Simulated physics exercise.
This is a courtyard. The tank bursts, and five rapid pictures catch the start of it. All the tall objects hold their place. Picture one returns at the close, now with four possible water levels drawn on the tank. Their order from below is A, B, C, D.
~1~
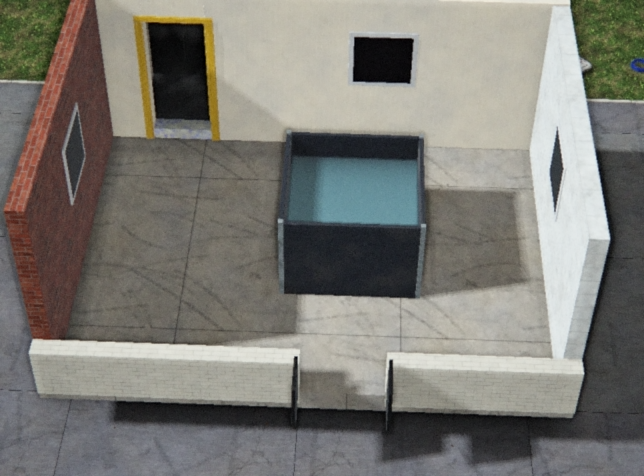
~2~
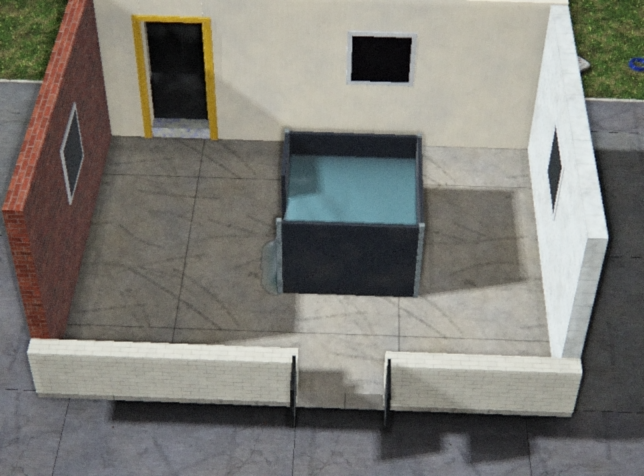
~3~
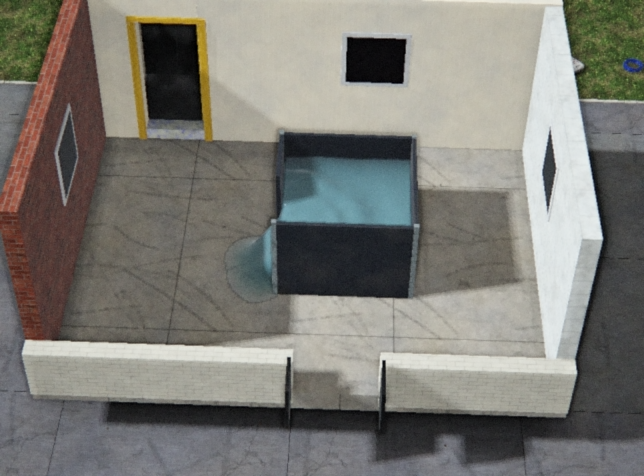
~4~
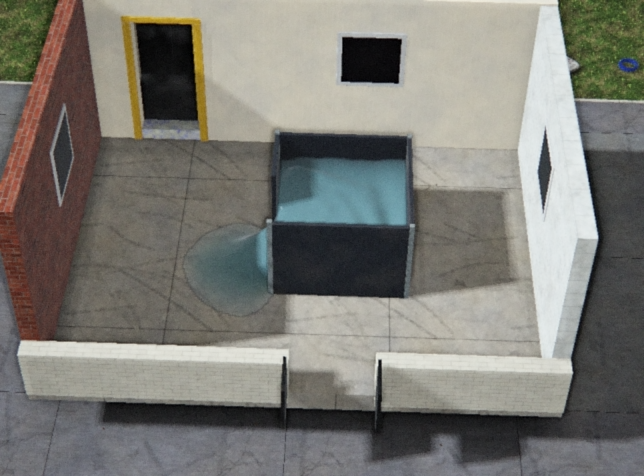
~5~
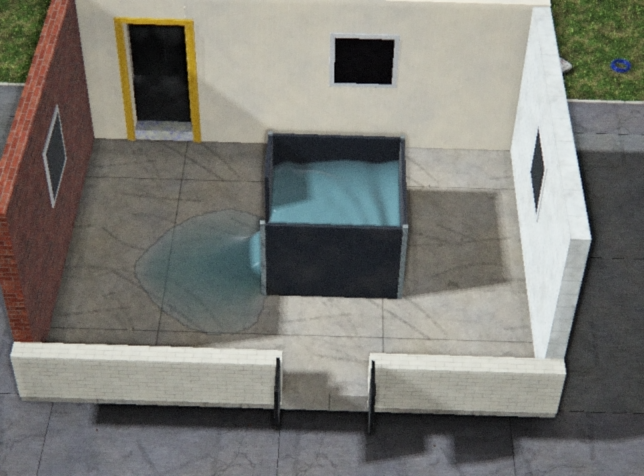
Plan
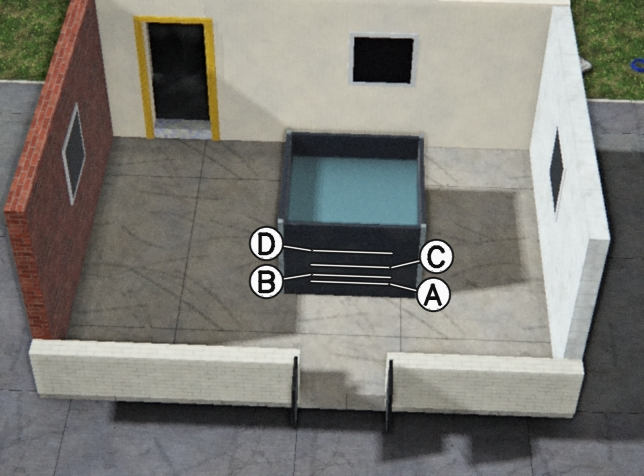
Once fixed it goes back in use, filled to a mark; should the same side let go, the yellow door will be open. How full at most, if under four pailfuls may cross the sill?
Use level D.
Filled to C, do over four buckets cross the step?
No, that is safe.
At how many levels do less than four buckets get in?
All of them.
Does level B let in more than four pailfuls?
No, not at all.
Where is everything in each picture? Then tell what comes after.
The first frame shows water in the tank at rest, its middle at (353, 199); foot of the yellow doorway at (184, 138); open gate at (344, 348).
In the second frame, 1 % of the ground under water, visible out to (278, 268).
In the third frame, 3 % of the ground under water, visible out to (238, 245).
In the fourth frame, 6 % of the ground under water, visible out to (190, 256).
In the fifth frame, 11 % of the ground under water, visible out to (141, 275).
In white, A at (350, 282); B at (350, 276); C at (351, 266); D at (351, 251); from the bottom up A, B, C, D.
Choosing A, nothing gets over.
Choosing B, nothing gets over.
Choosing C, nothing gets over.
Choosing D, a bucket or two gets in.
